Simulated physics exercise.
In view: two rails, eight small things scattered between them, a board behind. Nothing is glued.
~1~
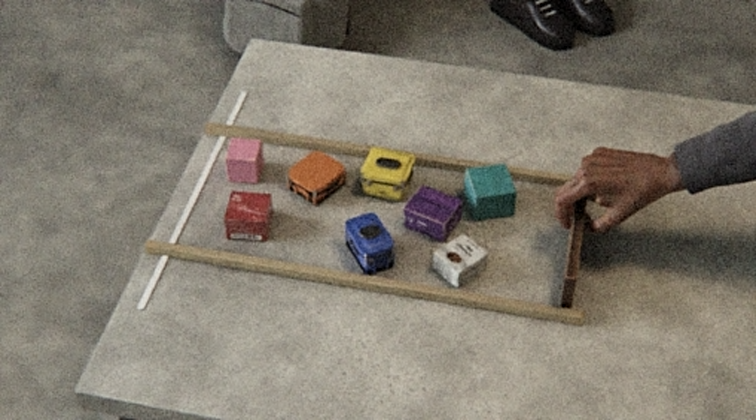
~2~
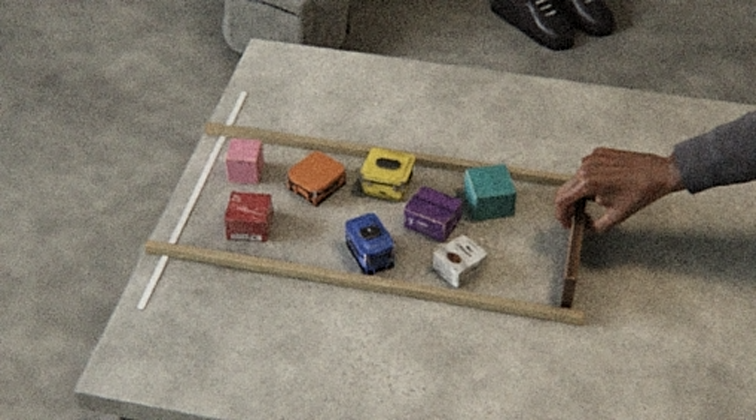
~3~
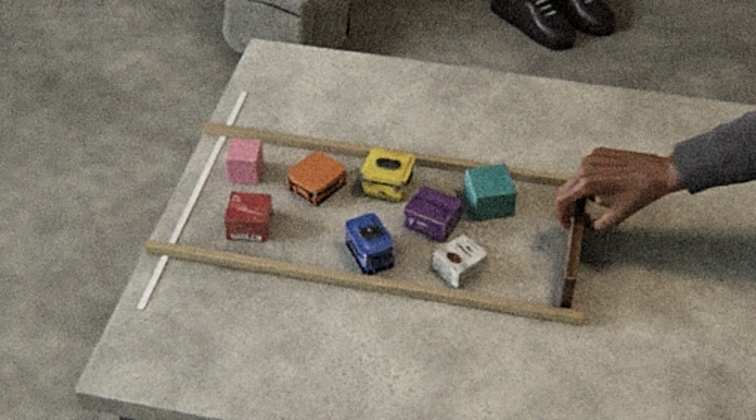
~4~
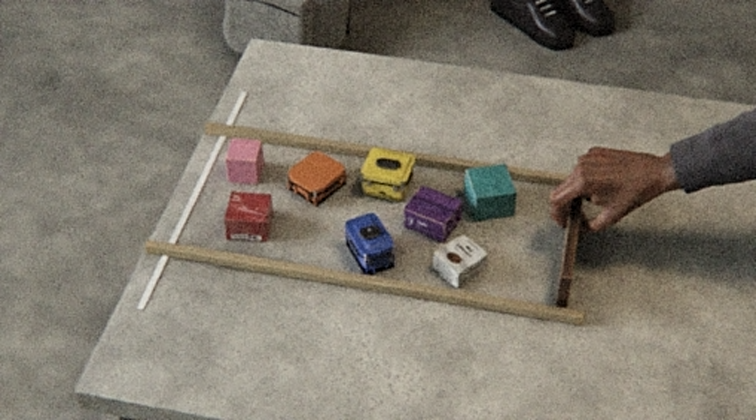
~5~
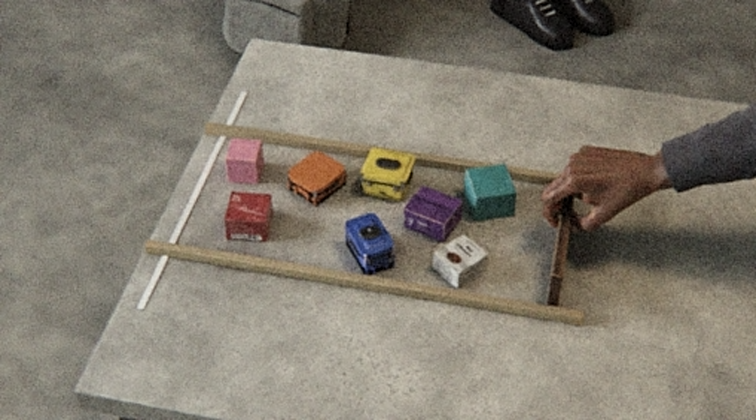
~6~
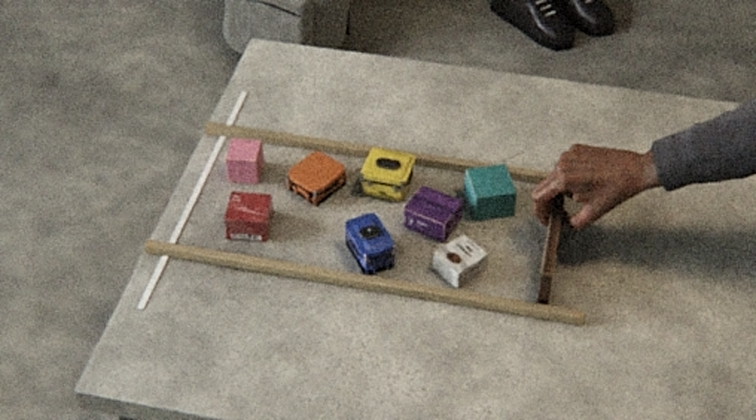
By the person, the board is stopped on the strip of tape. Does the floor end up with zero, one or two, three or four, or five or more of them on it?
In the end five or more are gone from the table.
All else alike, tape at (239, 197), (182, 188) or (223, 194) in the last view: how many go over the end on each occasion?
Floor tally per try: 3 / 8 / 5.
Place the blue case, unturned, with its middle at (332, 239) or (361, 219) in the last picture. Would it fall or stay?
Place by place, it is lost; tumbles off.
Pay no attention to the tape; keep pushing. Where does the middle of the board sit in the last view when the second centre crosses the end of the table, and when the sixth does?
The first one at (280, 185), the next at (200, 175).
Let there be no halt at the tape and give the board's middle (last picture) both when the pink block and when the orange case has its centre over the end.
The pink block gives roughly (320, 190), the orange case roughly (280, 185).
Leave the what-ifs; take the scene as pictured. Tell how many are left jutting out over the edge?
Overhang count: 3.
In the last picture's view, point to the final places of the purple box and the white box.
Roughly (175, 178), and the other roughly (158, 225).
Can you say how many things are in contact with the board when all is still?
The count is 3.
A little later, none off yet; pink block at rest near (245, 161); red box at rest near (249, 216); orange case shifted a little near (296, 177).
When it is over, the number that fall off is five or more; down, blue case, yellow case, orange case, red box and pink block.
